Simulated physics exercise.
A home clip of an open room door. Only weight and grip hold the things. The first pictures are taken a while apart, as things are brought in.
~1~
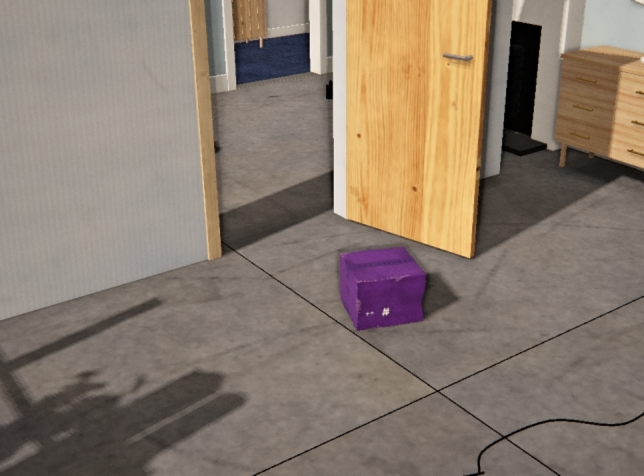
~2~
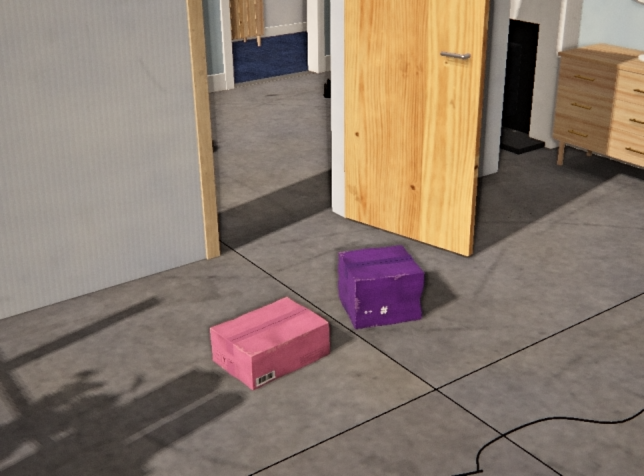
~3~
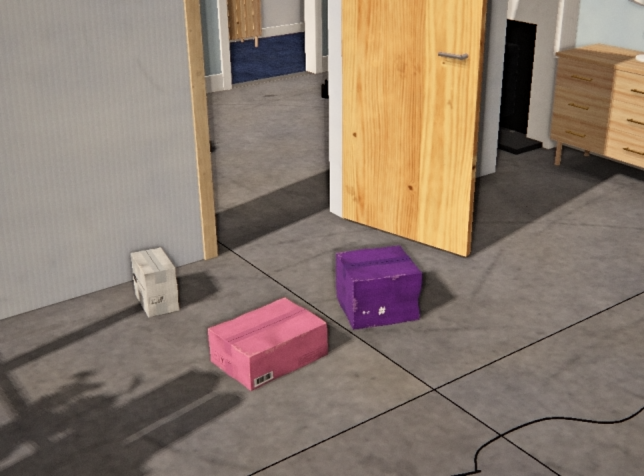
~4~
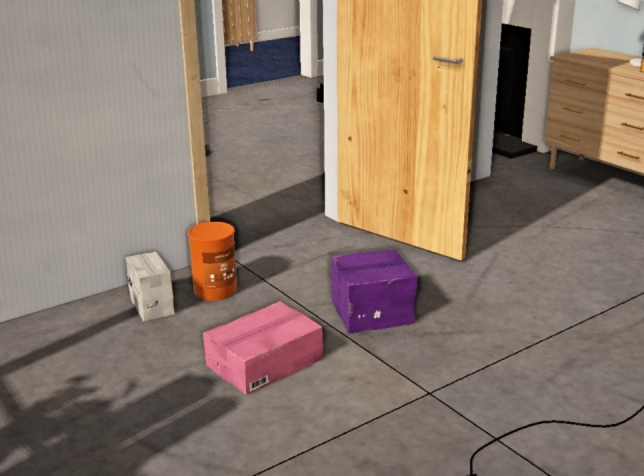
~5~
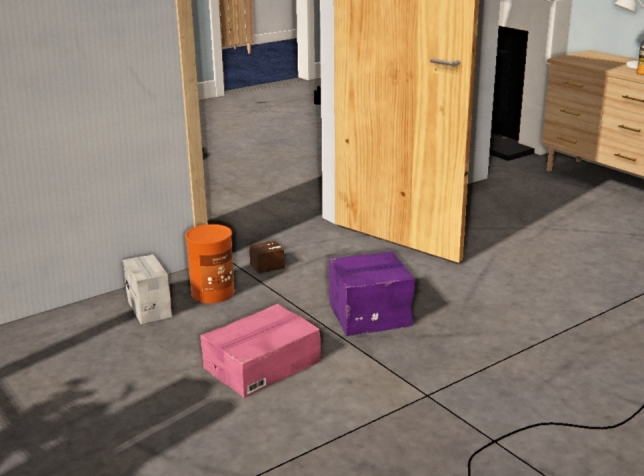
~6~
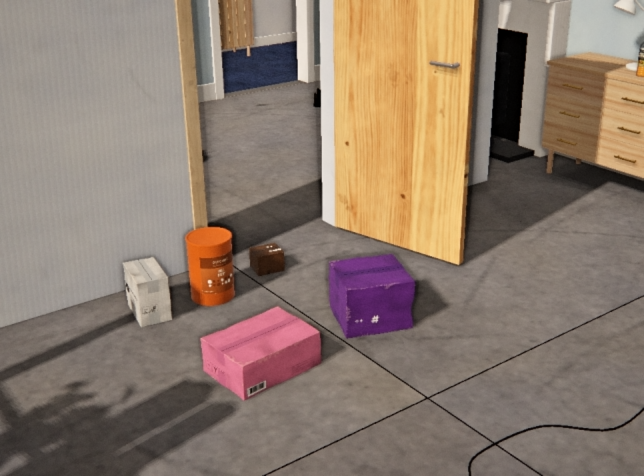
Nothing is seen moving except the view itself, which shifts very slightly, while objects appear one after another on the grey floor of a room seen from above, beside a still, wide-open wooden door. A purple box sits before the door, joined by a pink box at front left, a white parcel by the wall, an orange pail and a small brown box. The door stays still throughout, and no people are visible.
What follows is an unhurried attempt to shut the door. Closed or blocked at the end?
In the end the door shuts.
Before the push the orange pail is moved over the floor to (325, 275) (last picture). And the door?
Then it jams.
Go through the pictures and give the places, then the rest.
In the first picture, door wide open and still.
In the second picture, door wide open and still; purple box (379, 285); pink box (271, 341).
In the third picture, door wide open and still; white parcel (155, 282).
In the fourth picture, door wide open and still; purple box (373, 290); pink box (264, 346).
In the fifth picture, door wide open and still; orange pail (211, 264); white parcel (147, 289).
In the sixth picture, door wide open and still; brown box (267, 259); purple box (370, 294).
Then, 1.40 s on from there, door 53° open.
Then, 2.10 s on from there, door 15° open; brown box shifted about its own width near (243, 256).
In the end, door 0° open; moved from the start, brown box; the other 4 unmoved. At the end, from the last picture's camera, brown box near (218, 242).
